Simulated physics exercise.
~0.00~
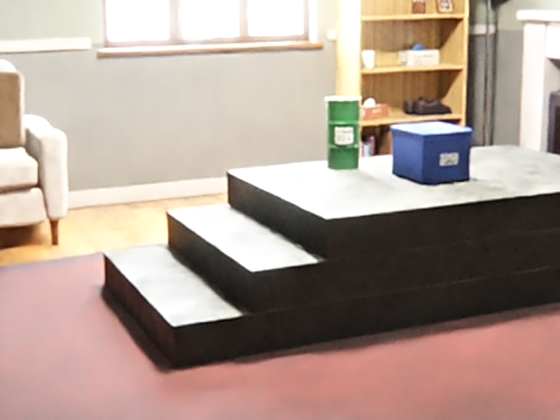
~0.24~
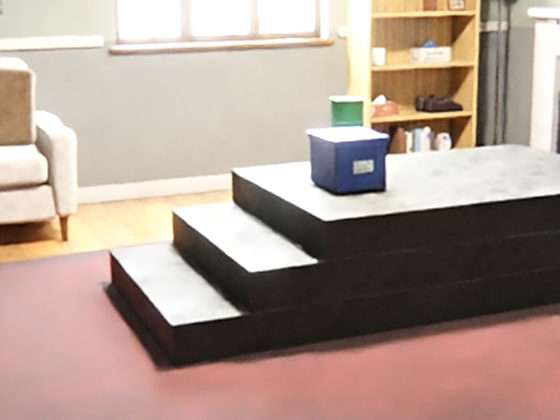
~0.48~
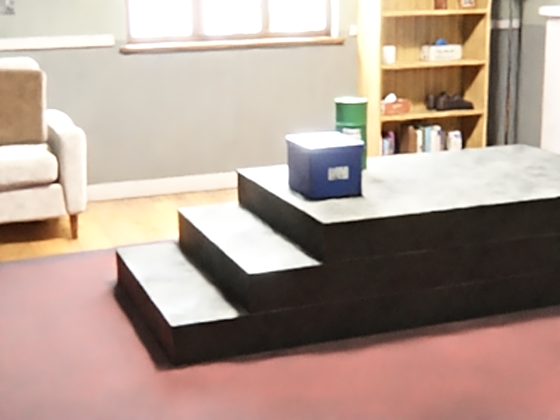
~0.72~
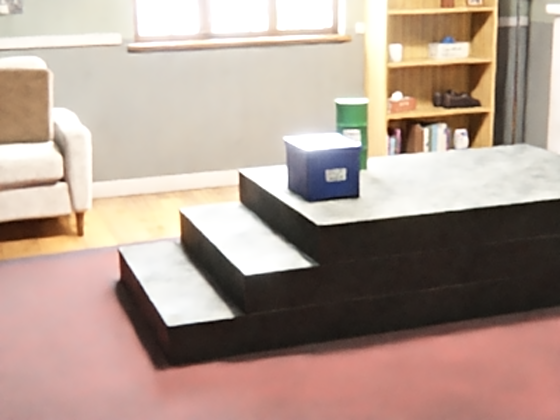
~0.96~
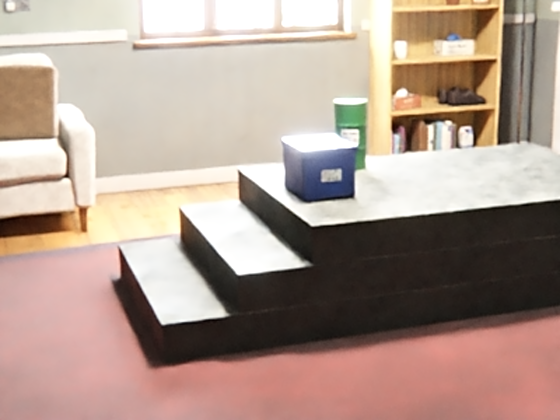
Blue tote sliding left across the top of a black stepped platform, passing a green canister and stopping before the steps.
